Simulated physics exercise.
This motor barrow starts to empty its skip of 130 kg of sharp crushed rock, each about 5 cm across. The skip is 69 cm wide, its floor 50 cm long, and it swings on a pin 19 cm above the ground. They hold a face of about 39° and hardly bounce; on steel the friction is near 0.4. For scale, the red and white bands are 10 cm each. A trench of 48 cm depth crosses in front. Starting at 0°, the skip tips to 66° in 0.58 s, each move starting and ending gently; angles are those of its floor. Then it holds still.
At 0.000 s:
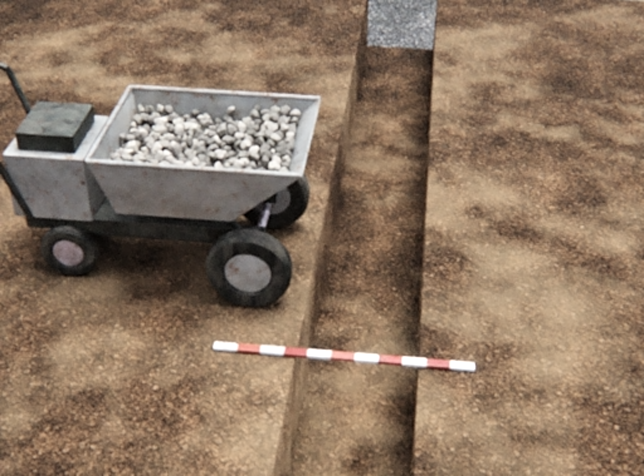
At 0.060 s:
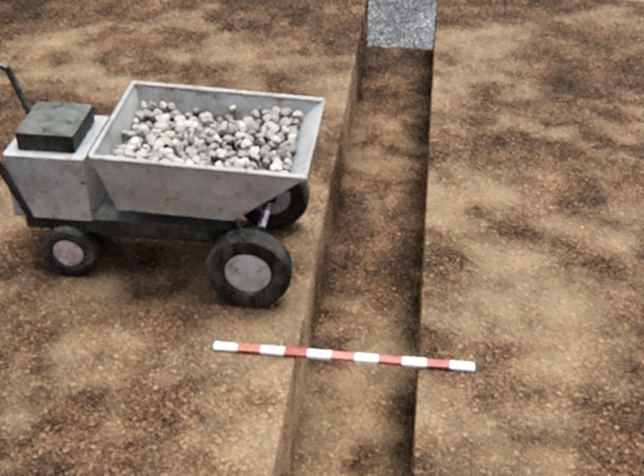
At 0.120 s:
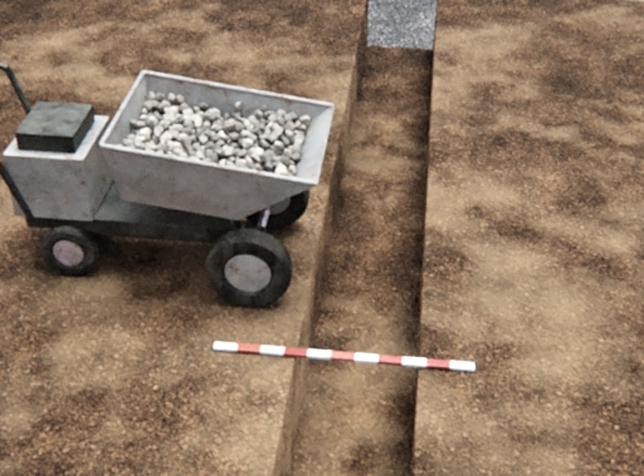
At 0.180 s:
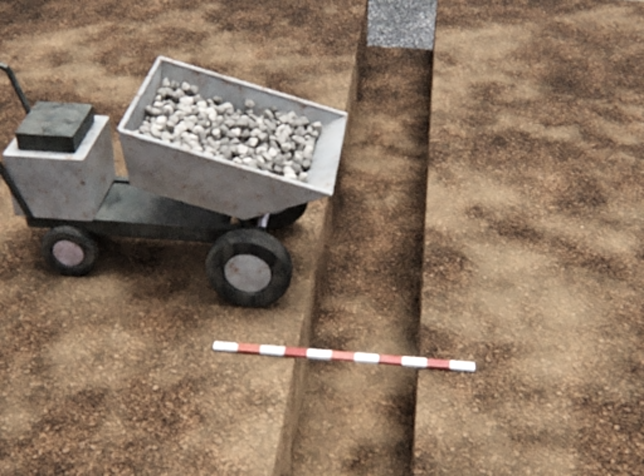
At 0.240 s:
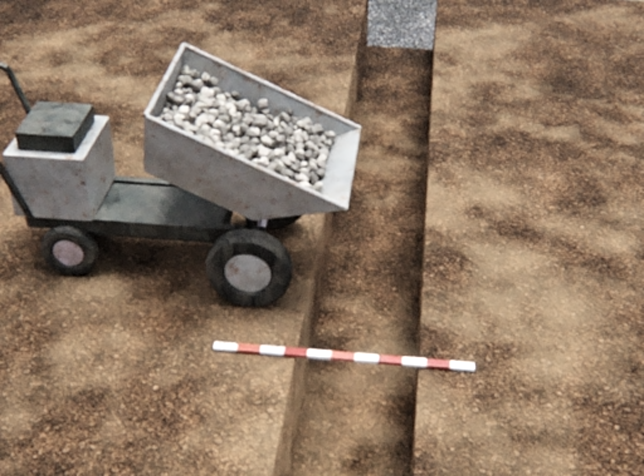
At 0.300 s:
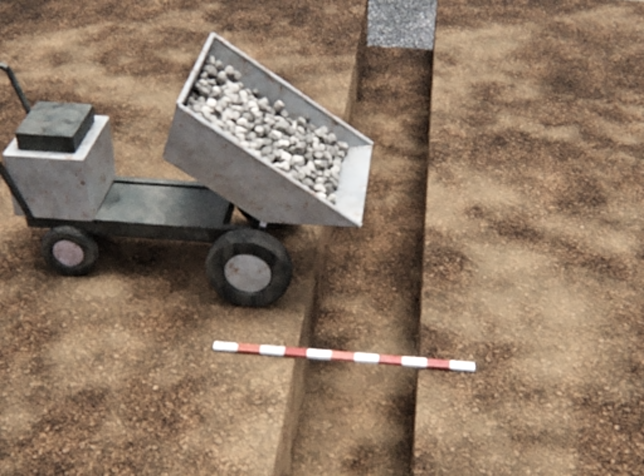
A grey motor barrow's skip full of pale stones tilting steadily towards a trench on the right, its rear end rising.
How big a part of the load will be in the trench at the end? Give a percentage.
Close to 53 in a hundred.
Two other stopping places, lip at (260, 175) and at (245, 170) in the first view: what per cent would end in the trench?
Near 85 per cent from the first place, 95 from the second.
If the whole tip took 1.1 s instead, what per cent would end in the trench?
In that case some 75 per cent.
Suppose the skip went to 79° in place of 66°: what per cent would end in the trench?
Then about 60 per cent.
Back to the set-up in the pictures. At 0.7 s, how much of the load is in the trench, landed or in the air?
About 15 per cent by then.
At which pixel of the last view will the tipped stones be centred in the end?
Near (415, 324).
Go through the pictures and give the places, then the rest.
The skip is at 0°, its lip at (301, 176); the top of the load is at (275, 124), in the first picture.
Lip at (305, 178), floor tilted 2°, highest stones at (271, 125); the stones move at 0.4 m/s on average, in the second picture.
The skip is at 7°, its lip at (316, 184); the top of the load is at (156, 117); the stones move at 0.8 m/s on average, in the third picture.
Lip at (331, 194), floor tilted 15°, highest stones at (168, 105); the stones move at 1.2 m/s on average, in the fourth picture.
The skip is at 25°, its lip at (347, 209); the top of the load is at (182, 89); the stones move at 1.4 m/s on average, in the fifth picture.
Lip at (360, 226), floor tilted 35°, highest stones at (205, 82); the stones move at 1.5 m/s on average, in the sixth picture.
After 0.4 s the floor is at 55°; 100 % in the skip; the foremost stones are at (359, 217).
After 0.7 s the floor is at 66°; 85 % in the skip, 13 % in the trench, 2 % past the trench; the foremost stones are at (436, 290).
After 1.0 s the floor is at 66°; 19 % in the skip, 33 % in the trench, 48 % past the trench; the foremost stones are at (573, 274).
After 3.0 s the floor is at 66°; 0 % in the skip, 53 % in the trench, 47 % past the trench; the foremost stones are past the picture's edge.
